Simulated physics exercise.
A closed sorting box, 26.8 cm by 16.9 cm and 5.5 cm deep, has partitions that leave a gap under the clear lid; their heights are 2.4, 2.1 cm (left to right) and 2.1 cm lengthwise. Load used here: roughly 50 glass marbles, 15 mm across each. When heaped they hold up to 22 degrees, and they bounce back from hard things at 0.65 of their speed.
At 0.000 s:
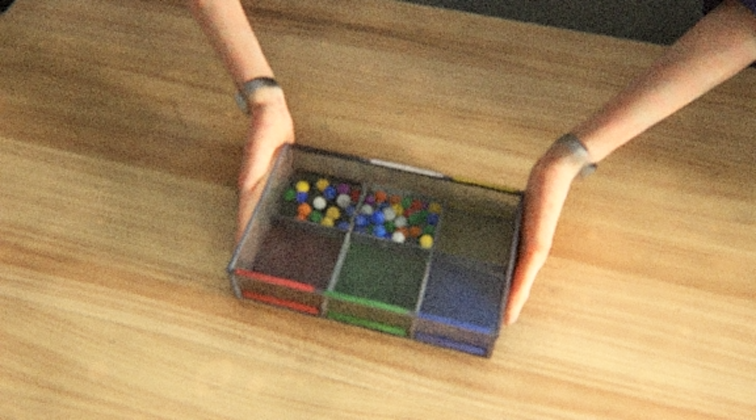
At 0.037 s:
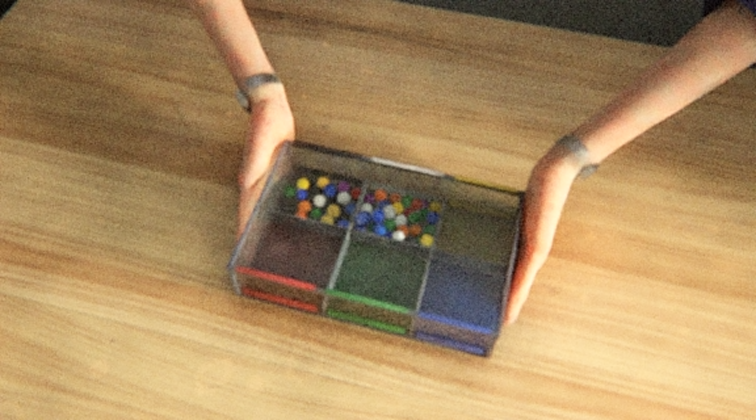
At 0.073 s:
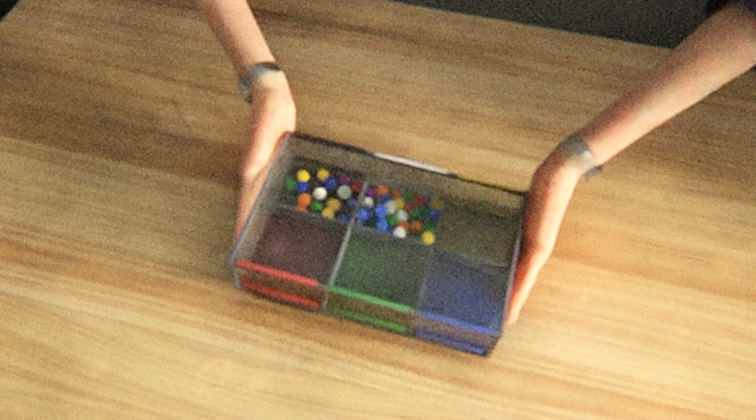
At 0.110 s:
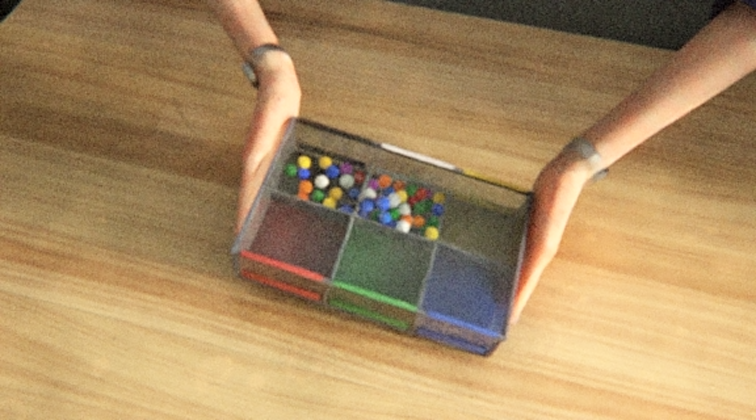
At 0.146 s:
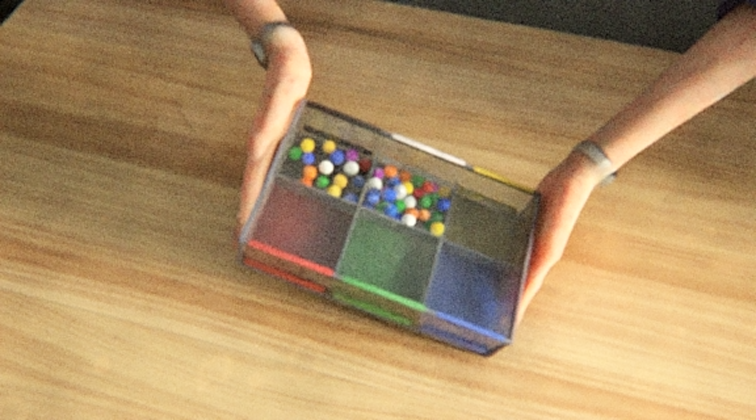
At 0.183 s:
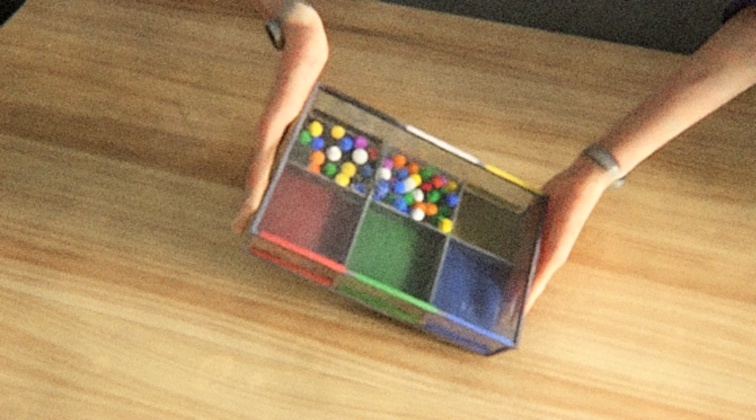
The video shows two hands holding a clear-lidded sorting box of colorful marbles above a wooden table, first keeping it nearly level, then raising its left side so the box tilts increasingly down toward the right.
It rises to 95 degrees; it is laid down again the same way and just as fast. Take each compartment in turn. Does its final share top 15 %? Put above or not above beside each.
My prediction: Red: Stays behind the line. Blue: Crosses the line. Green: Stays behind the line. Yellow: Crosses the line. White: Stays behind the line. Black: Stays behind the line.
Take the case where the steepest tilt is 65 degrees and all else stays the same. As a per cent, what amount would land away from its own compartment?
It would come to about 70 per cent.
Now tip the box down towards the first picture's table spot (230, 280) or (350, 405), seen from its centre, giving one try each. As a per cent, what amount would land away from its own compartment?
Approximately 85 percent, then 100 percent.
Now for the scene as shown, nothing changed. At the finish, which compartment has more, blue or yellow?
Fuller: Blue.
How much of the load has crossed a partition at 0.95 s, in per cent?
Approx. 100 in a hundred.
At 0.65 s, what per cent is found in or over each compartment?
Shares - red: 5, blue: 15, green: 0, yellow: 20, white: 45, black: 10.
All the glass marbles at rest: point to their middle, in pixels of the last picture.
Somewhere near (466, 288) in the last picture.
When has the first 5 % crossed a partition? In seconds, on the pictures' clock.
I'd put it at about 0.45 seconds on the clock.
After 0.65 s, tilt 93 degrees; red 5 %, blue 15 %, yellow 20 %, white 45 %, black 10 %.
Then, at 0.95 s, tilt 39 degrees; blue 65 %, green 5 %, yellow 30 %, white 5 %.
After 1.36 s, tilt 0 degrees; blue 70 %, yellow 25 %, white 5 %.
At rest (2.2 s), red 0 %, blue 70 %, green 0 %, yellow 25 %, white 5 %, black 0 %.
